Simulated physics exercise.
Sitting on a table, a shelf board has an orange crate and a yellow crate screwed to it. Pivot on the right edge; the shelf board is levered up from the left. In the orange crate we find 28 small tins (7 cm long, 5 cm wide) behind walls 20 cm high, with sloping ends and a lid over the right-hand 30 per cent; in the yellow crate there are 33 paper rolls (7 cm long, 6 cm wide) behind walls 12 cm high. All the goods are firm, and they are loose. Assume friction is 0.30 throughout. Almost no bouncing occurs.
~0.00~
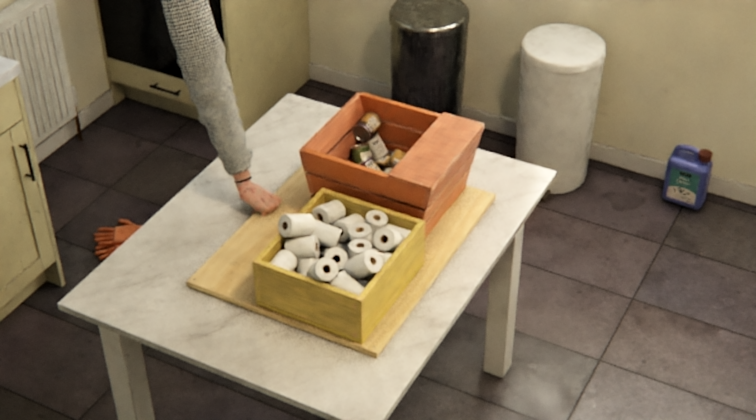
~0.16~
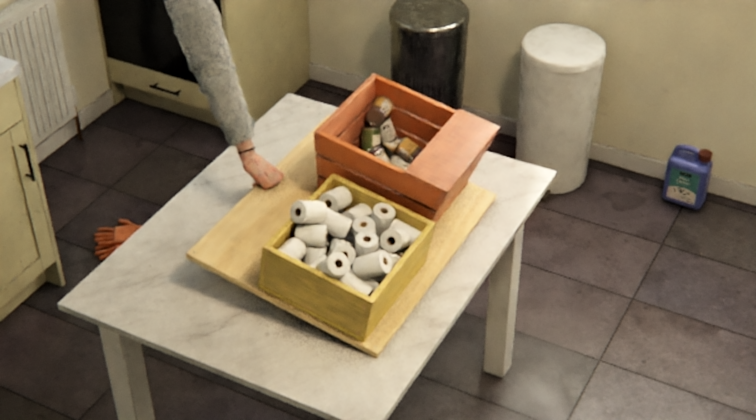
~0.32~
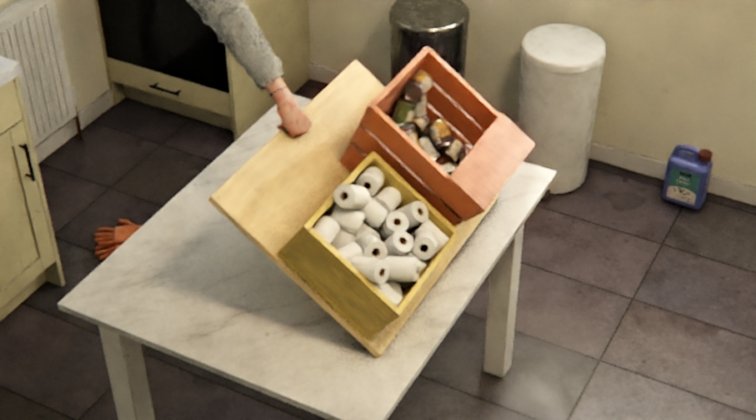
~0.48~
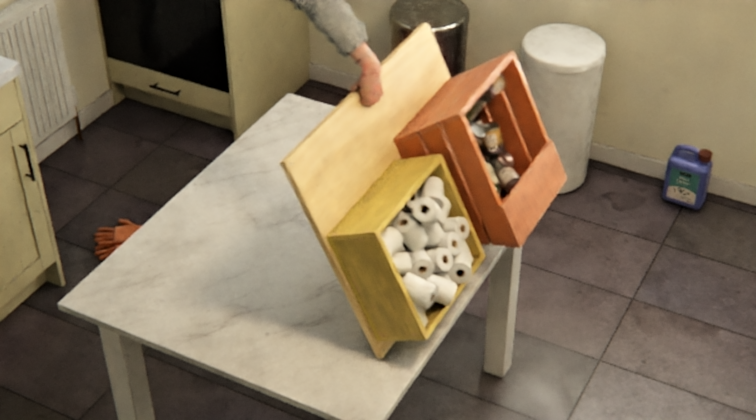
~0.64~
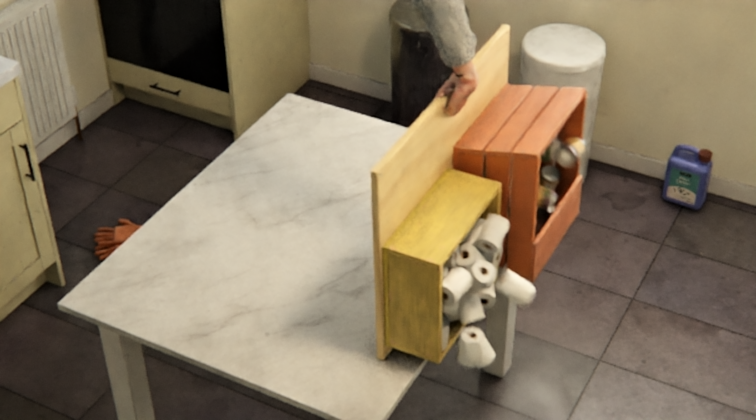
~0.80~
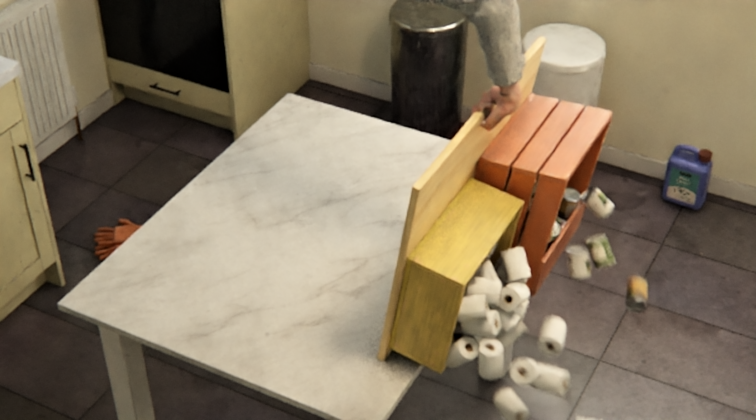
A hand lifted the left side of a board on a table, tilting its orange and yellow crates steeply to the right until white rolls and a few small tins tumbled out.
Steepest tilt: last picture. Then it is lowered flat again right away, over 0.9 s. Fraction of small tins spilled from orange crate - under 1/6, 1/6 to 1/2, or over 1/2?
1/6 to 1/2.
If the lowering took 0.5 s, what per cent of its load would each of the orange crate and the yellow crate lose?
Then orange crate 20, yellow crate 80 per cent.
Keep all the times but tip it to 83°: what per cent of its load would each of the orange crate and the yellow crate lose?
Orange crate 0, yellow crate 50 per cent.
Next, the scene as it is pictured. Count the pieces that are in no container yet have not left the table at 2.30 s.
Roughly 0 of them.
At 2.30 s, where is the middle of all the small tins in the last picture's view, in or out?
Centre approx. (428, 198).
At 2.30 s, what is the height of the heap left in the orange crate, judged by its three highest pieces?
Some 12 centimetres up.
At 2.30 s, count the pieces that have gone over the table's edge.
Roughly 35.
After 1.04 s, tilt 82°; 9 of 28 out of the orange crate and 28 of 33 out of the yellow crate.
After 1.34 s, tilt 35°; 9 of 28 out of the orange crate and 28 of 33 out of the yellow crate.
After 1.76 s, tilt 0°; 9 of 28 out of the orange crate and 28 of 33 out of the yellow crate.
Final count (at 2.30 s), 9 of 28 out of the orange crate and 28 of 33 out of the yellow crate. Asked share, 9 of 28, 32 per cent.
